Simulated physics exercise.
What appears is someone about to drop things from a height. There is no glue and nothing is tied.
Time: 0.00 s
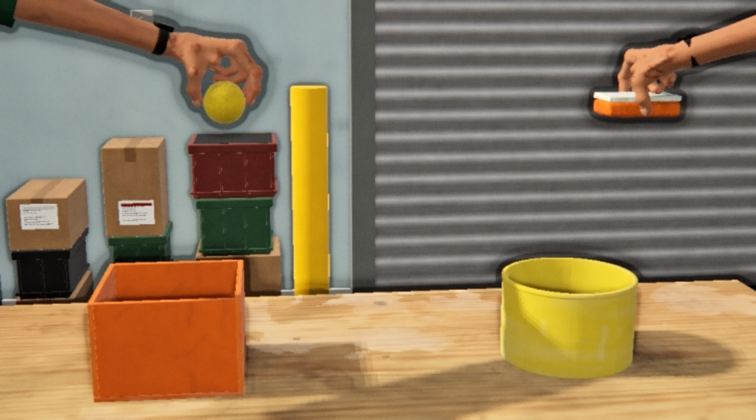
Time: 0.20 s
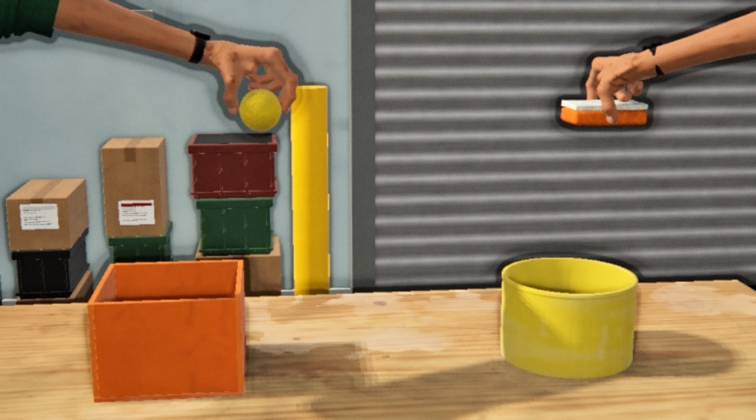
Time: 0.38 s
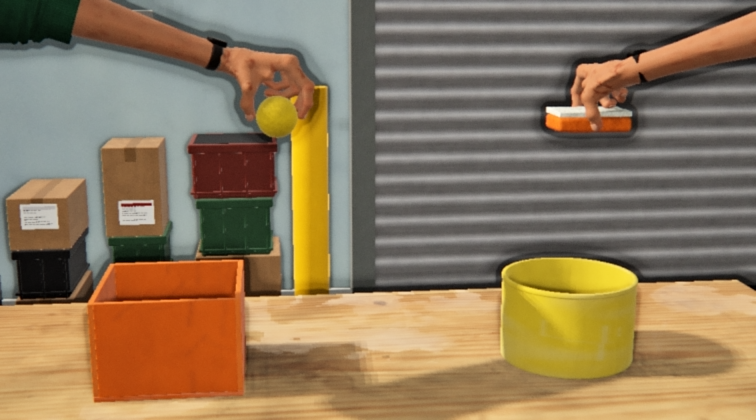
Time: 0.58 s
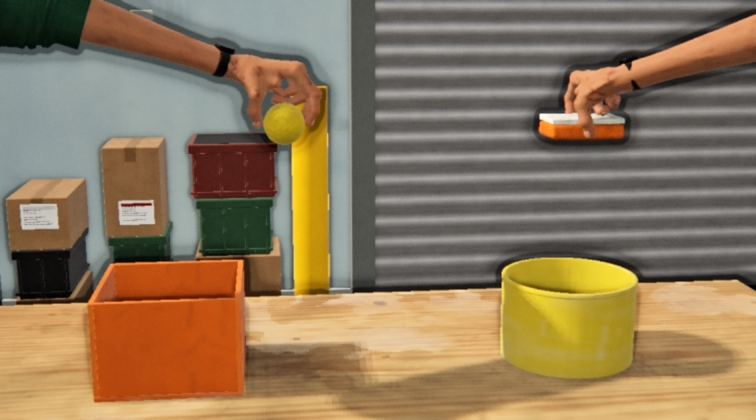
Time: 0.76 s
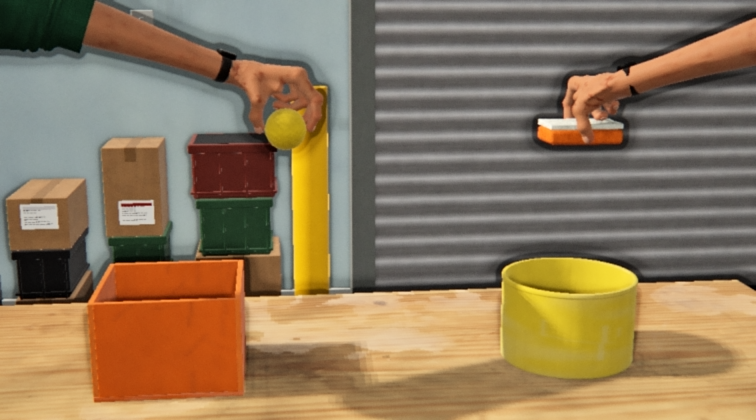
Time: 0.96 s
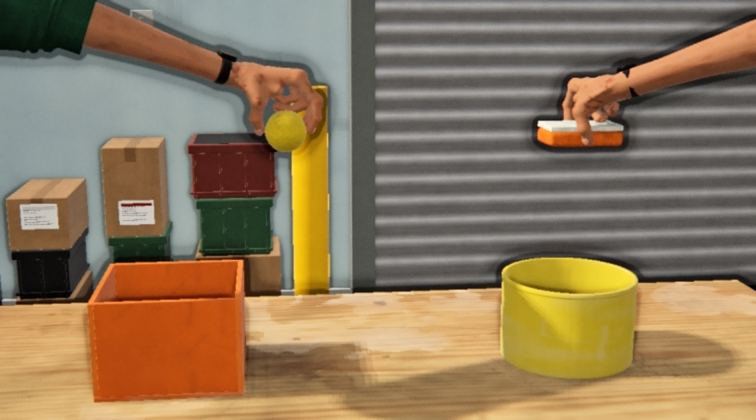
We see one hand holding a lemon above a wooden table with an orange basket and a yellow pot, as another holds an orange sponge; the lemon moves right and slightly down, the sponge left and slightly down.
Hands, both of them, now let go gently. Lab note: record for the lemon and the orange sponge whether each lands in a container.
Recorded: Lemon - out; orange sponge - in.
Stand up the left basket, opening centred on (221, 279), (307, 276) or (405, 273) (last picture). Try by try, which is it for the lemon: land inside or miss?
Out, In, Out.
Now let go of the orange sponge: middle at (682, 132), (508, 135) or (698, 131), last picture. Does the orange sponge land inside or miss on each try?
In the first case it does not go in, in the second it does not go in, in the third it does not go in.
After 1.18 s, lemon falling near (288, 233); orange sponge falling near (575, 231).
At rest (2.2 s), the lemon falls beside it, near (290, 348); the orange sponge is caught, near (570, 340).
